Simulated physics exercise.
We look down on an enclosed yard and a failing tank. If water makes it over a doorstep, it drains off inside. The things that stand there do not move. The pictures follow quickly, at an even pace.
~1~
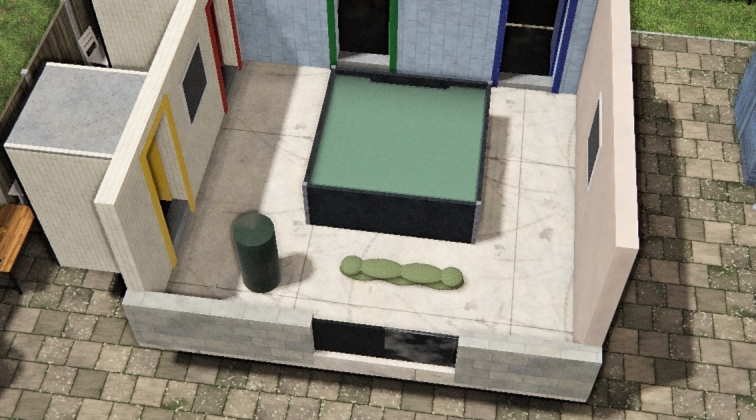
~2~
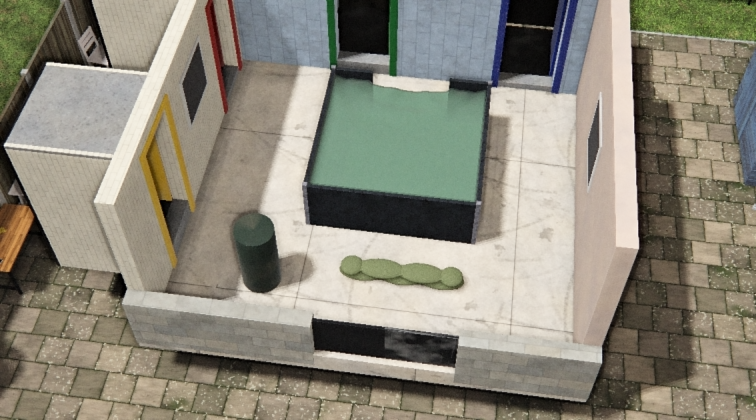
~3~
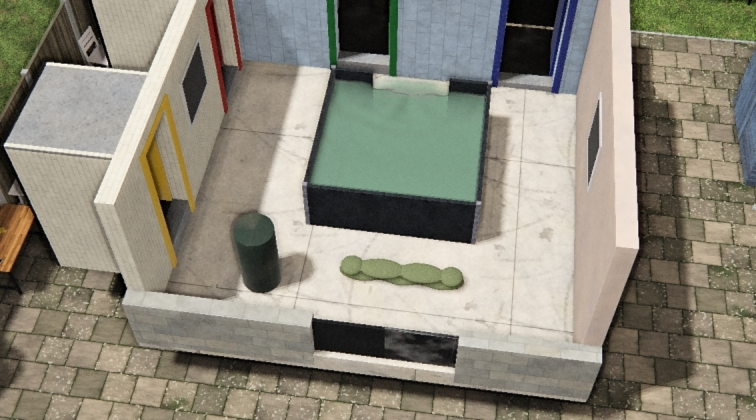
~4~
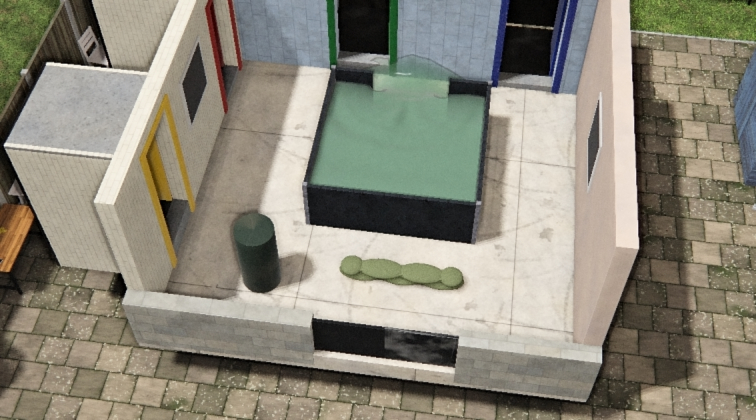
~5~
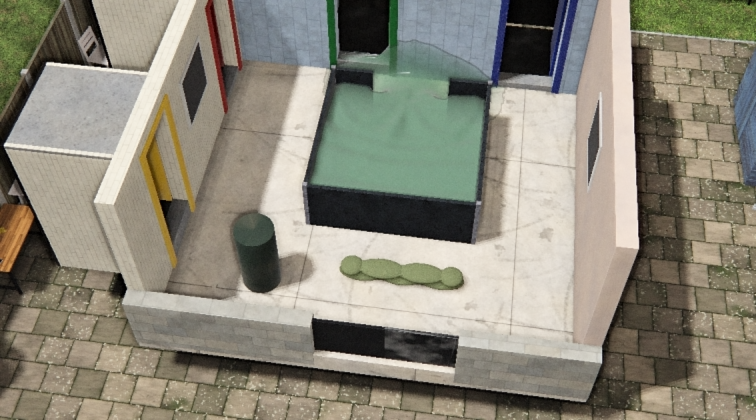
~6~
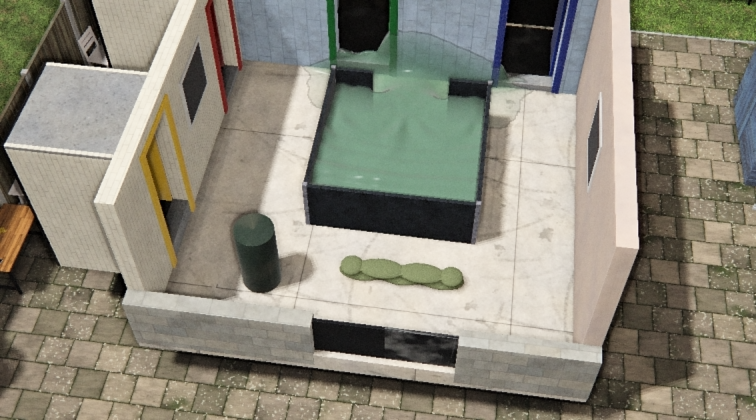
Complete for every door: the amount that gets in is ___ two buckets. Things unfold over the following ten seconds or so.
Red door: More than; green door: More than; yellow door: At most; blue door: More than.
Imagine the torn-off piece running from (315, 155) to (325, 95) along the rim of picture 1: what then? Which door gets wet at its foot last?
That would be the blue one.
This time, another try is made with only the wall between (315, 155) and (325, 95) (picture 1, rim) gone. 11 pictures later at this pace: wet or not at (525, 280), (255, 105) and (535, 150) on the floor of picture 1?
In turn: Untouched, then inundated, then untouched.
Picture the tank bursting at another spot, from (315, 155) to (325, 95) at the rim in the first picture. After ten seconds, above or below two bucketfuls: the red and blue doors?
Red: Above the mark; blue: Above the mark.
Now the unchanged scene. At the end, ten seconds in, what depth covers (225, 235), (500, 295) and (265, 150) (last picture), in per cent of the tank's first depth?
At the three places, in the order asked: Around 18, 16 and 16 per cent.
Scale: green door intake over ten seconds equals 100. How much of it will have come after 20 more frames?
I make it 90 per cent.
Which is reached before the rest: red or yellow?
The red door, before the others.
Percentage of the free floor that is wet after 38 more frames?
I'd estimate some 95 per cent.
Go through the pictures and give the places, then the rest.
In the first picture, the open tank at (401, 136) is whole and still.
In the second picture, the front is at a hidden place, out from the gap on the open tank's far side.
In the third picture, water pours out on the open tank's far side and has run to a hidden place.
In the fourth picture, water pours out on the open tank's far side and has run to a hidden place.
In the fifth picture, water pours out on the open tank's far side and has run to (502, 87).
In the sixth picture, the front is at (527, 90), out from the gap on the open tank's far side.
A moment on, water covers 30 % of the floor; the red door under two buckets in, the green door over two buckets in, the yellow door not reached, the blue door under two buckets in.
Next, water covers 45 % of the floor; the red door far over two buckets in, the green door far over two buckets in, the yellow door not reached, the blue door under two buckets in.
Then, water covers 75 % of the floor; the red door far over two buckets in, the green door far over two buckets in, the yellow door wet at the sill, nothing in, the blue door over two buckets in.
Later, water covers 95 % of the floor; the red door far over two buckets in, the green door far over two buckets in, the yellow door wet at the sill, nothing in, the blue door over two buckets in.
In the end, water covers 95 % of the floor; the red door far over two buckets in, the green door far over two buckets in, the yellow door wet at the sill, nothing in, the blue door far over two buckets in.
